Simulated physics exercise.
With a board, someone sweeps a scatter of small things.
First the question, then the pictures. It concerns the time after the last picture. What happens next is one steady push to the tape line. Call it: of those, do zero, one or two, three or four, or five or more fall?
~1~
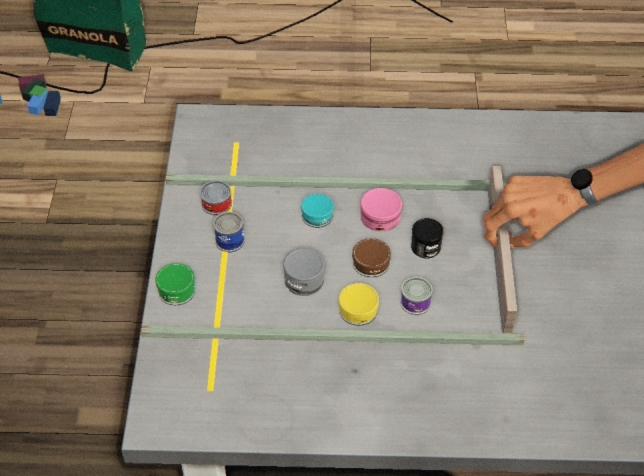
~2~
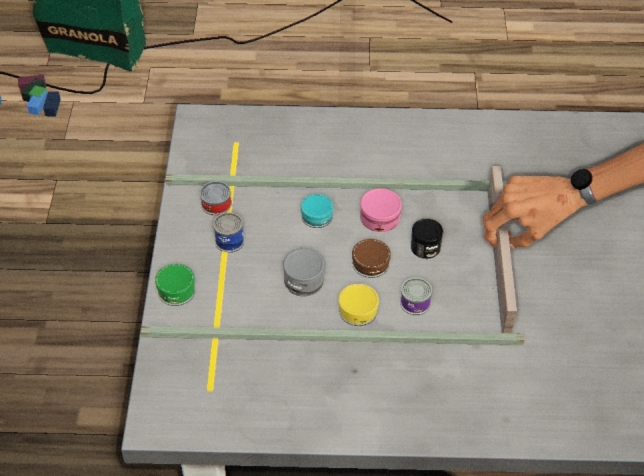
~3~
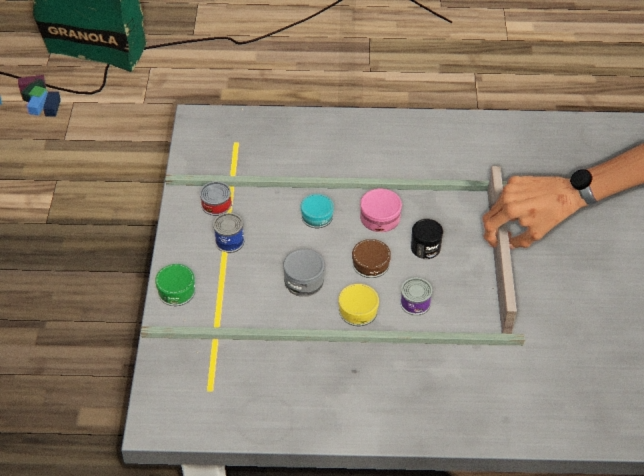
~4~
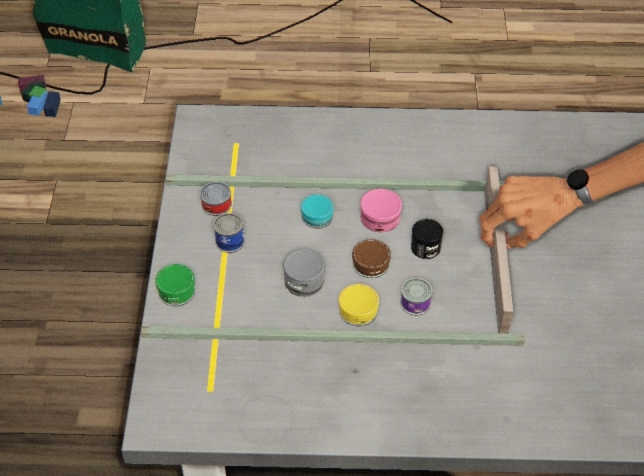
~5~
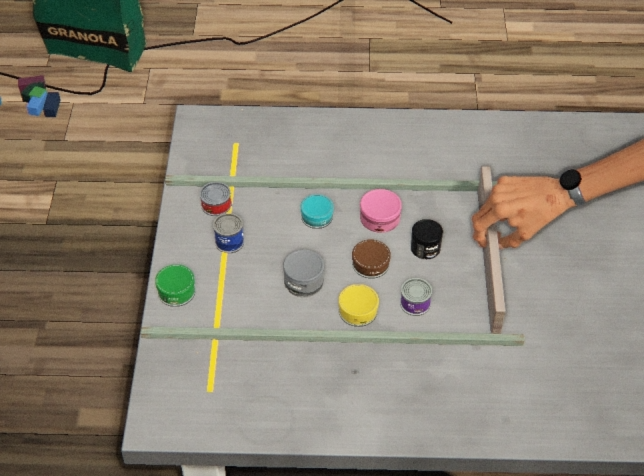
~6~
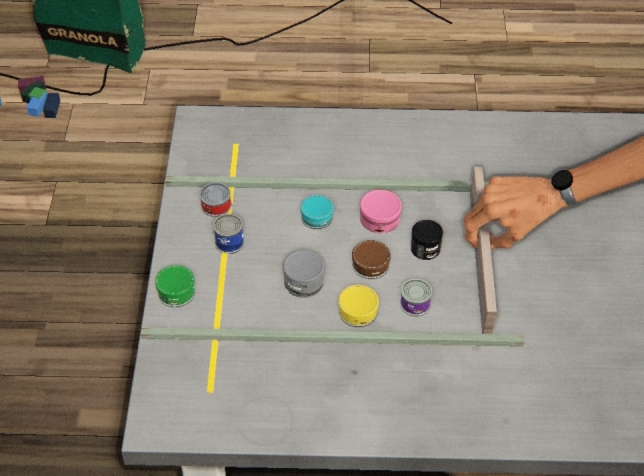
One or two fall.
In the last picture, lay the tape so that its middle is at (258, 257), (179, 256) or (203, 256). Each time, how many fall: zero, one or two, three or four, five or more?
In turn: None at all, more than four, either three or four.
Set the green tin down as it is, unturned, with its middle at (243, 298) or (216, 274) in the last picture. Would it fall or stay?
Results in order - still up; down.
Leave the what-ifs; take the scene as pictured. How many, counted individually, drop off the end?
1.
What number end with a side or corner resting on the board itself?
5.
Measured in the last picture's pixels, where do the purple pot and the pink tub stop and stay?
Purple pot: About (206, 284); pink tub: About (209, 204).
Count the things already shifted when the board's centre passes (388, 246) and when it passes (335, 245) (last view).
Counting first: 5, next 7.
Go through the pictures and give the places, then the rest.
The first frame shows green tin (176, 284); red pot (216, 198); blue tin (229, 232); board (502, 247); tape (225, 255).
The second frame shows red pot (216, 198); yellow pot (358, 305).
The third frame shows blue tin (229, 233); brown tin (371, 259).
The fourth frame shows green tin (176, 285); purple pot (416, 297).
The fifth frame shows red pot (216, 199); board (491, 248).
The sixth frame shows green tin (176, 286); red pot (216, 199); blue tin (229, 234); board (482, 248); tape (224, 256).
A little later, none off yet; green tin at rest near (176, 286); red pot at rest near (216, 199); blue tin at rest near (229, 234).
When it is over, the number that fall off is one or two; down, green tin.
